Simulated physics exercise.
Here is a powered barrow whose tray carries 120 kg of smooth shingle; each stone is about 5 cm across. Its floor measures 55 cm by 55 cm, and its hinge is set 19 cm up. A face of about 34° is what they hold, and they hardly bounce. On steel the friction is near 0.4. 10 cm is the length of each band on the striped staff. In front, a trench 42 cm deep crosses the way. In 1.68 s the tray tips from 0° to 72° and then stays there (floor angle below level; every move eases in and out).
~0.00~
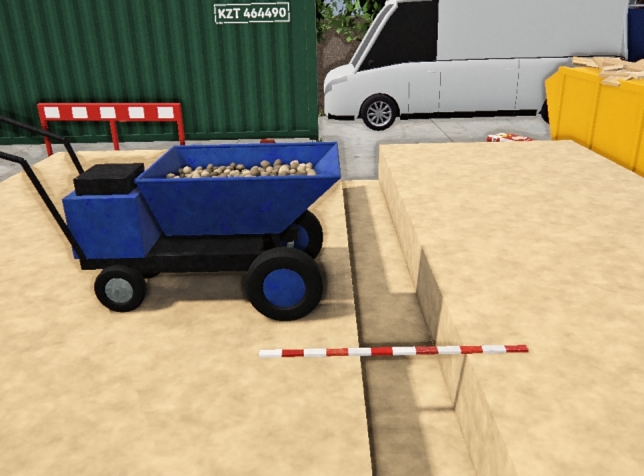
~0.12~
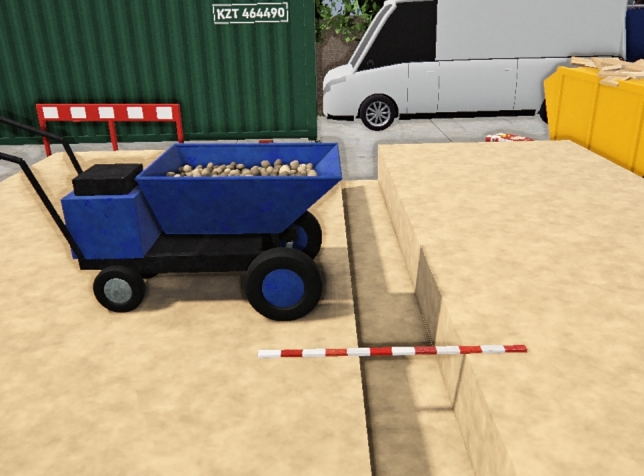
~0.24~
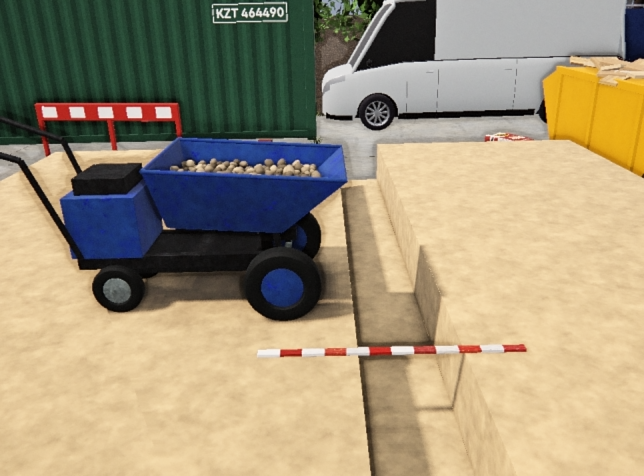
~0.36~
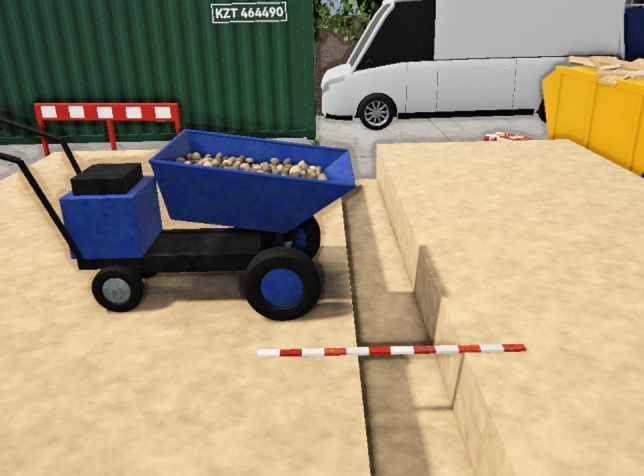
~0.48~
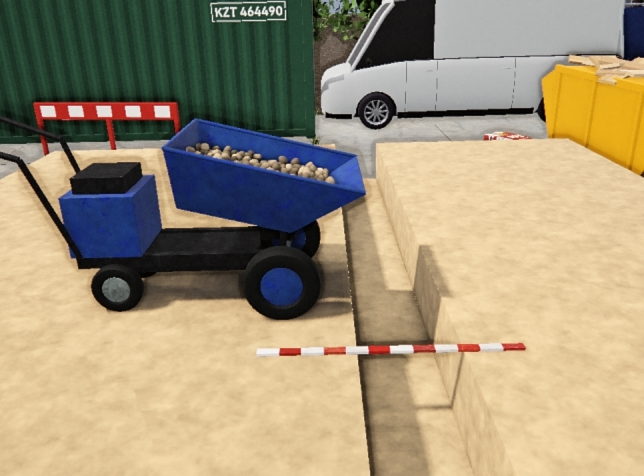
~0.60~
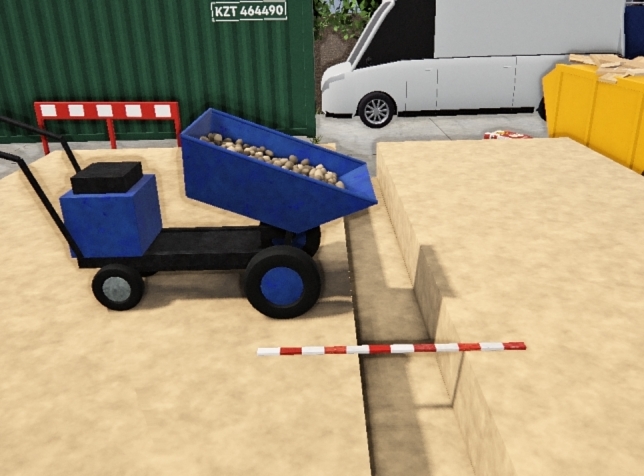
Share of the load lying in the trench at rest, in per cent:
70 per cent.
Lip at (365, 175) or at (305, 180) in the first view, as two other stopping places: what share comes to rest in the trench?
About 40 per cent from the first spot, about 100 from the second.
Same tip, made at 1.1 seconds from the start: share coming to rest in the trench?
Around 65 per cent would end in the trench.
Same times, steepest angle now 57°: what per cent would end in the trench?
I'd expect around 65 in a hundred.
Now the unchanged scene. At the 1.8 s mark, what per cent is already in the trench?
Close to 55 per cent at that time.
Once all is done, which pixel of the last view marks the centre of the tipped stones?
Somewhere near pixel (419, 340).
After 1.3 s the floor is at 61°; 99 % in the tray, 1 % in the trench; the foremost stones are at (421, 260).
After 1.8 s the floor is at 72°; 19 % in the tray, 53 % in the trench, 28 % past the trench; the foremost stones are at (540, 281).
After 2.1 s the floor is at 72°; 1 % in the tray, 69 % in the trench, 30 % past the trench; the foremost stones are at (593, 277).
After 4.1 s the floor is at 72°; 0 % in the tray, 70 % in the trench, 30 % past the trench; the foremost stones are at (612, 276).
